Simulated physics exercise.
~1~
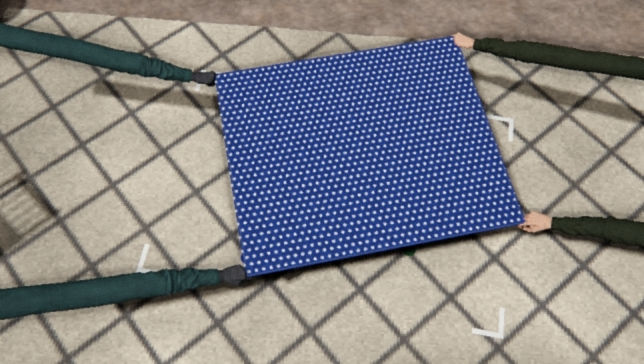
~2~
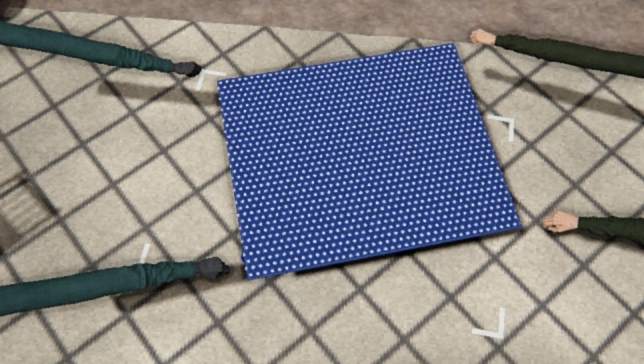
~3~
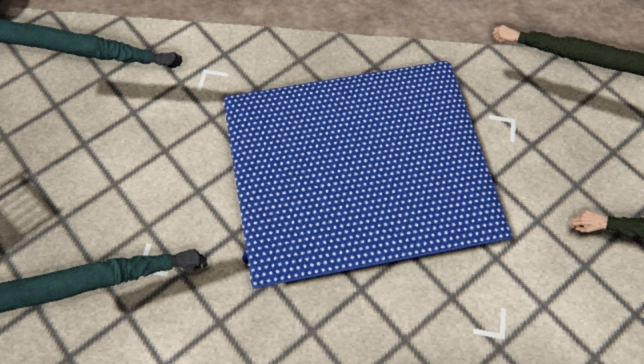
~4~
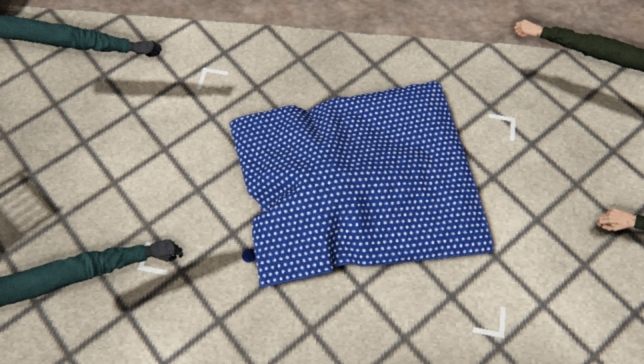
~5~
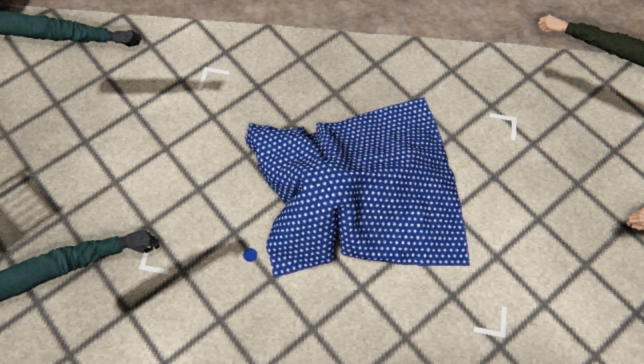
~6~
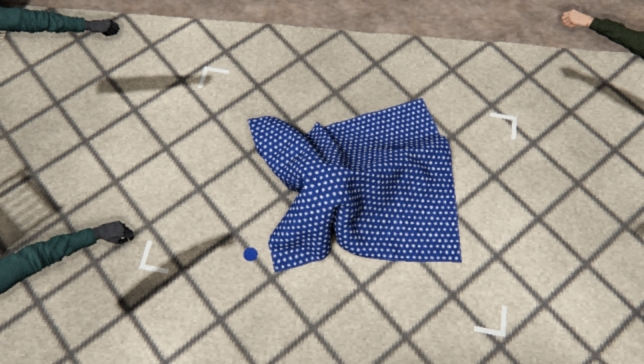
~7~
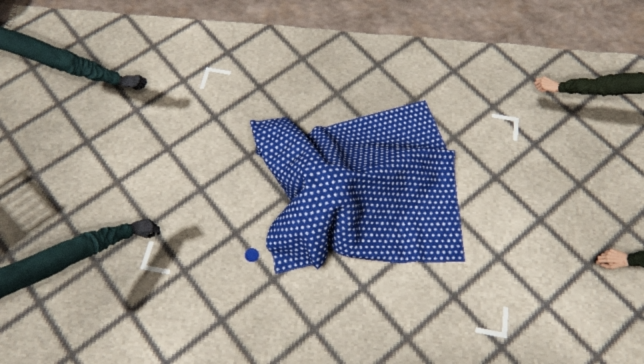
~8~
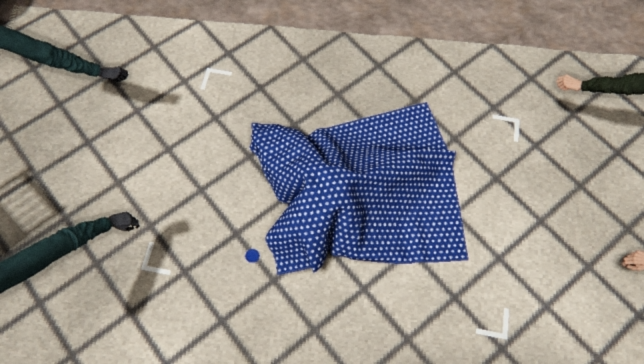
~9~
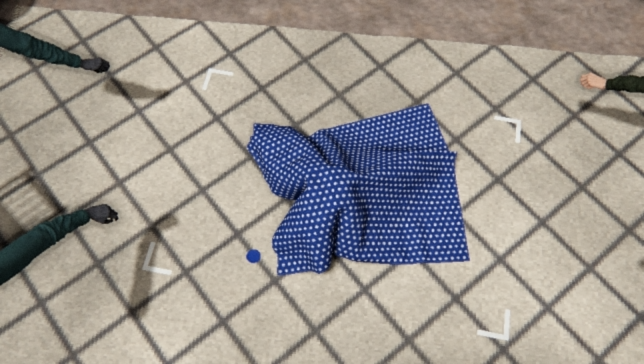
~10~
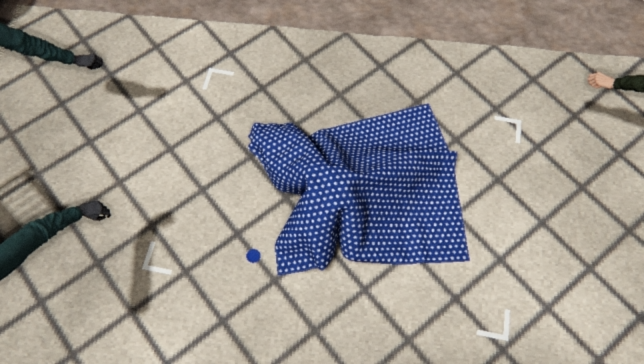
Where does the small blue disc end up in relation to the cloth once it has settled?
The blue disc is left uncovered on the floor, just off the lower left edge of the crumpled cloth.
